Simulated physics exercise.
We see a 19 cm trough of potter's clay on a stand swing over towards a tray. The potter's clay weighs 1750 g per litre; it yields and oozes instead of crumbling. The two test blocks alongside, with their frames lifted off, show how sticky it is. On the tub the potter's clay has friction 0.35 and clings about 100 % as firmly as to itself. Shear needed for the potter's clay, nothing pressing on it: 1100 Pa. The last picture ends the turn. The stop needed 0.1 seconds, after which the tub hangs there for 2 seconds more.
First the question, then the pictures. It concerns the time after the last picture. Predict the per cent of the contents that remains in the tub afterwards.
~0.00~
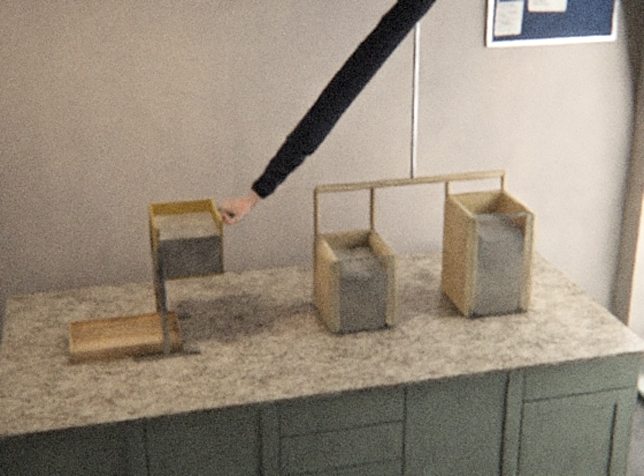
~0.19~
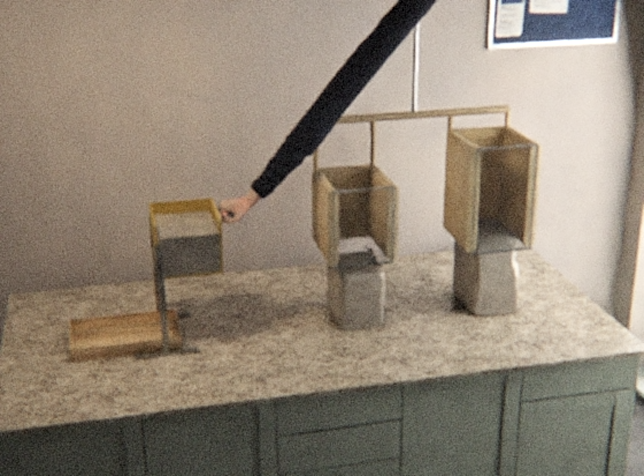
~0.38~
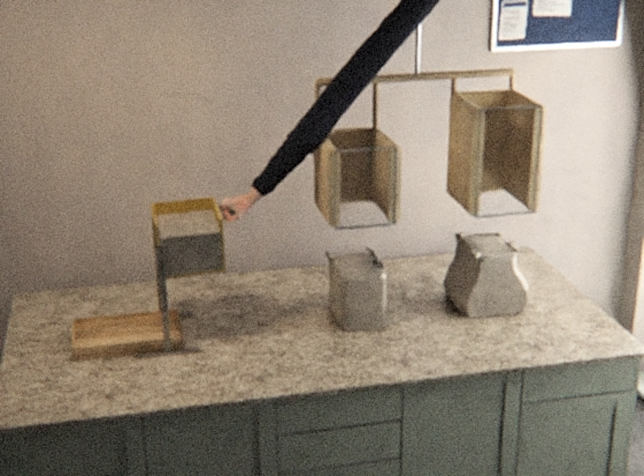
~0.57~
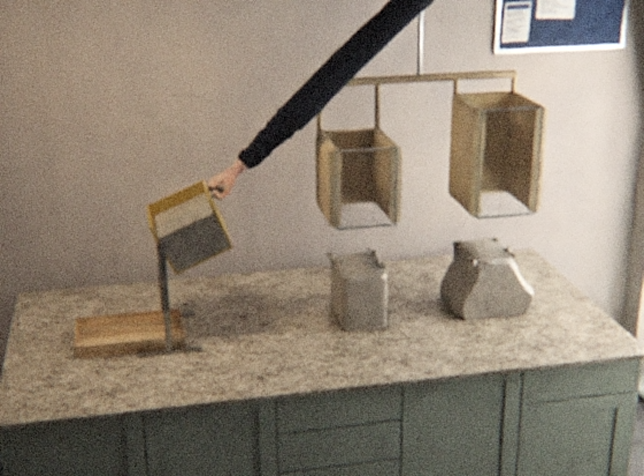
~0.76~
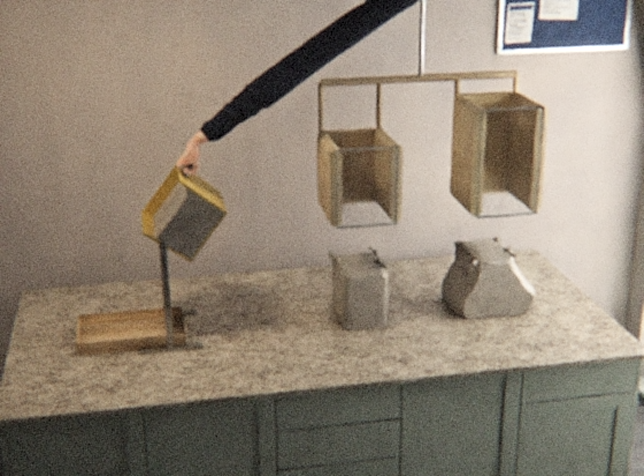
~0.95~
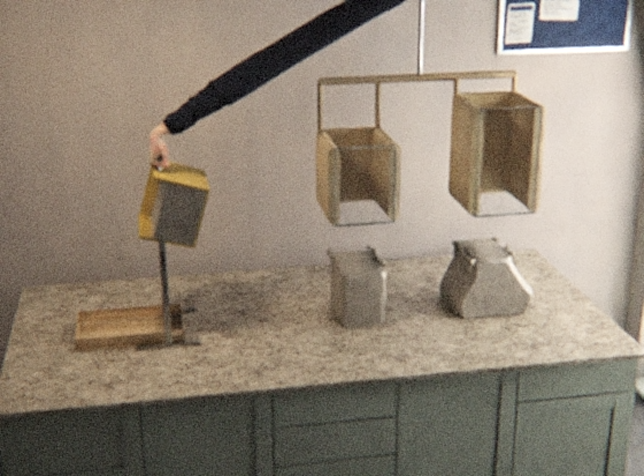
Roughly 100 per cent remains.
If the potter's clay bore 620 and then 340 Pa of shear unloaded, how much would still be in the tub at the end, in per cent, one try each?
100 in a hundred, followed by 80 in a hundred.
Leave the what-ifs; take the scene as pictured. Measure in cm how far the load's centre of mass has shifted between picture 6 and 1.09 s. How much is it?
The distance comes to some 0 cm.
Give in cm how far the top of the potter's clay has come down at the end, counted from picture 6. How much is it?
0 cm.
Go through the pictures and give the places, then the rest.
Handle-side rim at (220, 222), tilt 0 degrees; crest of the potter's clay at (166, 240); block heights 24 cm, 34 cm (left to right), in the first frame.
Handle-side rim at (219, 221), tilt 0 degrees; crest of the potter's clay at (166, 238); block heights 24 cm, 32 cm (left to right), in the second frame.
Handle-side rim at (220, 220), tilt 2 degrees; crest of the potter's clay at (216, 232); block heights 24 cm, 27 cm (left to right), in the third frame.
Handle-side rim at (209, 201), tilt 22 degrees; crest of the potter's clay at (213, 214); block heights 24 cm, 25 cm (left to right), in the fourth frame.
Handle-side rim at (181, 184), tilt 52 degrees; crest of the potter's clay at (192, 194); block heights 24 cm, 25 cm (left to right), in the fifth frame.
Handle-side rim at (154, 179), tilt 74 degrees; crest of the potter's clay at (170, 185); block heights 24 cm, 25 cm (left to right), in the sixth frame.
After 1.09 s, the tub is at 74 degrees and holds 100 %.
After 1.26 s, the tub is at 74 degrees and holds 100 %.
After 1.43 s, the tub is at 74 degrees and holds 100 %.
After 1.60 s, the tub is at 74 degrees and holds 100 %.
After 2.95 s, the tub is at 74 degrees and holds 100 %.
